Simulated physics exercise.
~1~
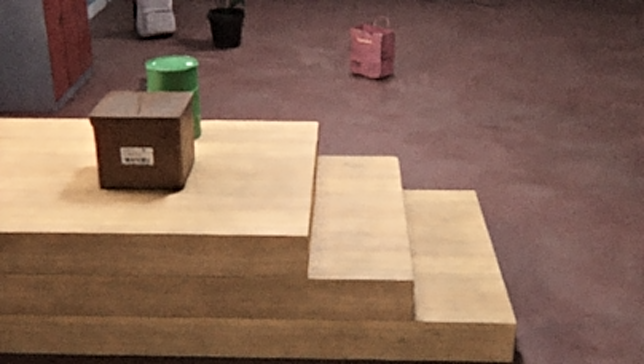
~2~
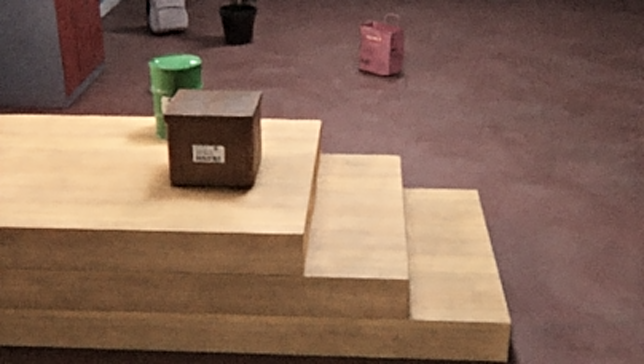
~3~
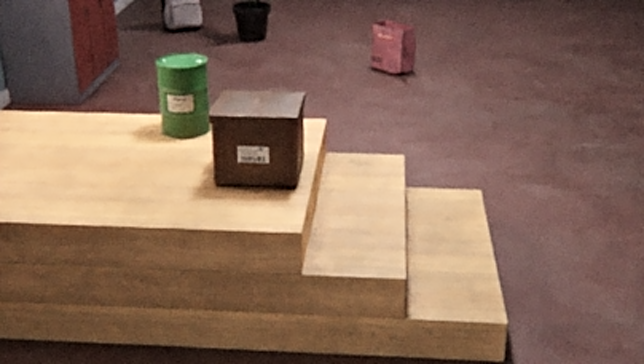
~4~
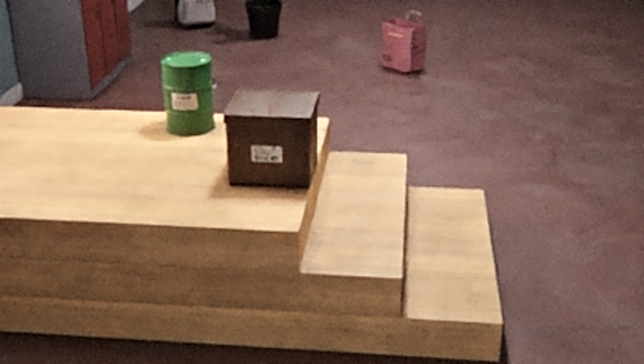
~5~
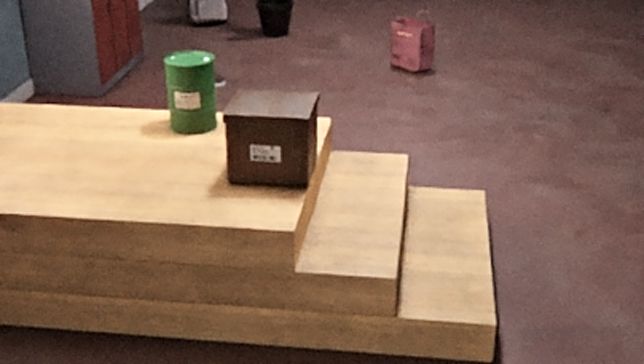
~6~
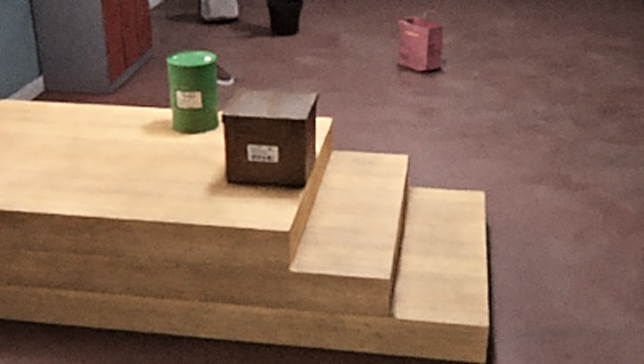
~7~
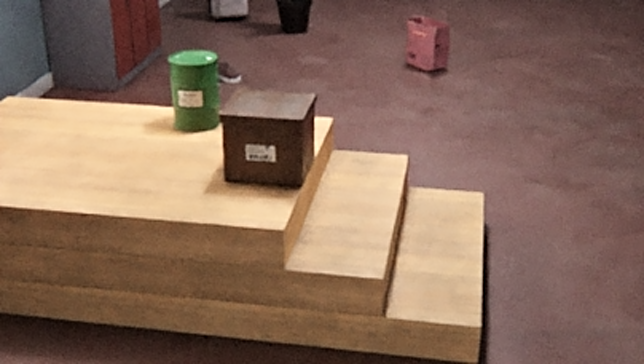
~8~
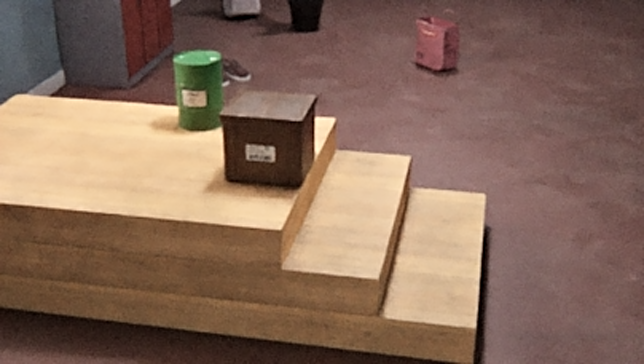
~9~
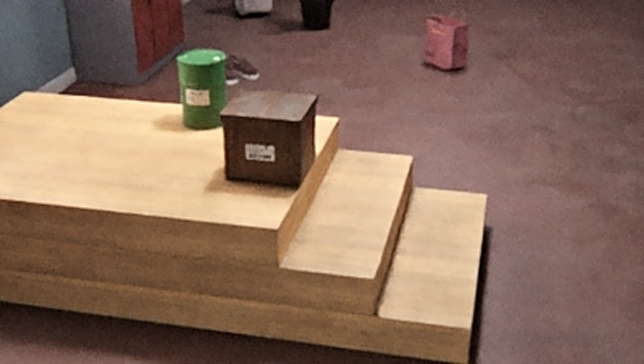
Brown box sliding right past a green canister on a stepped wooden platform, then stopping near the edge, still on top.
